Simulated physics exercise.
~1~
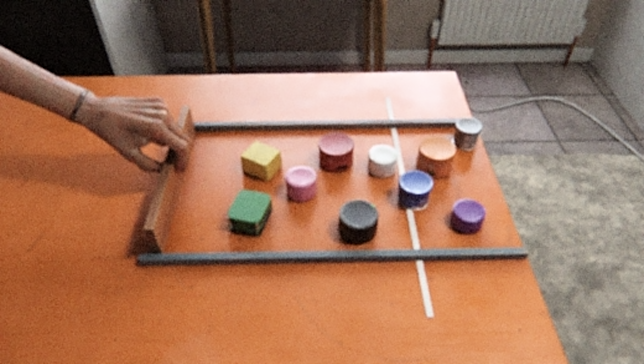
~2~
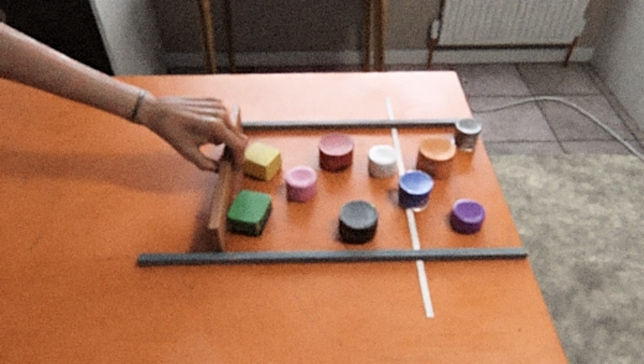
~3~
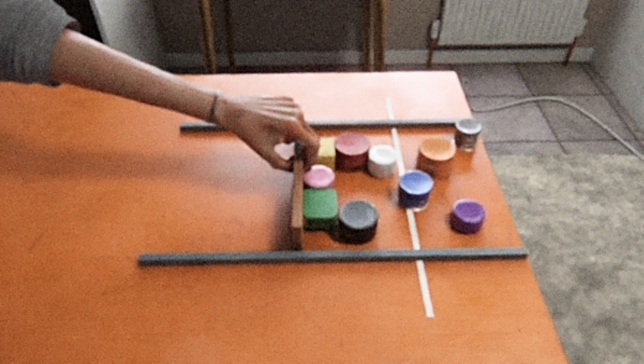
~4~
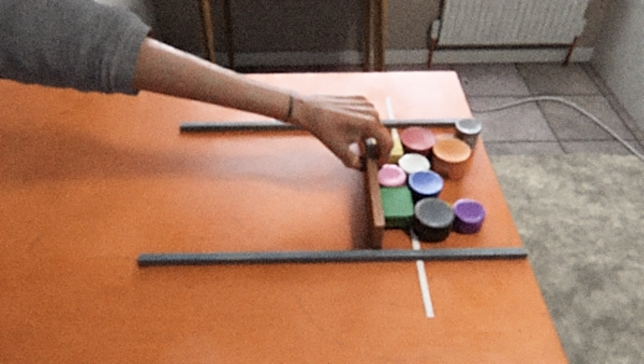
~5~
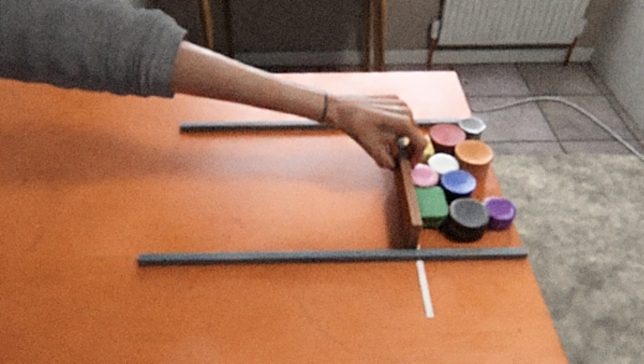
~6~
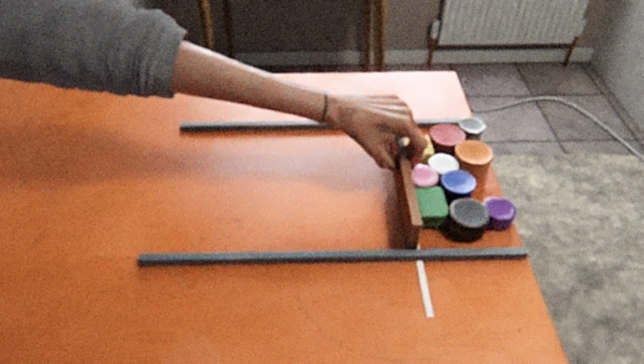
On an orange tabletop near a radiator, small colourful pots and blocks sit scattered between two dark rails, with a strip of white tape crossing toward the right. A hand grips an upright wooden board at the left and slides it rightward. The board reaches the yellow and green blocks, then sweeps them along with the pink, red and black pieces. The group bunches together and presses into the blue, orange and purple ones, crossing the tape. Finally the board stops around the tape, the hand still holding it, with the pieces packed near the table's right edge and none fallen.
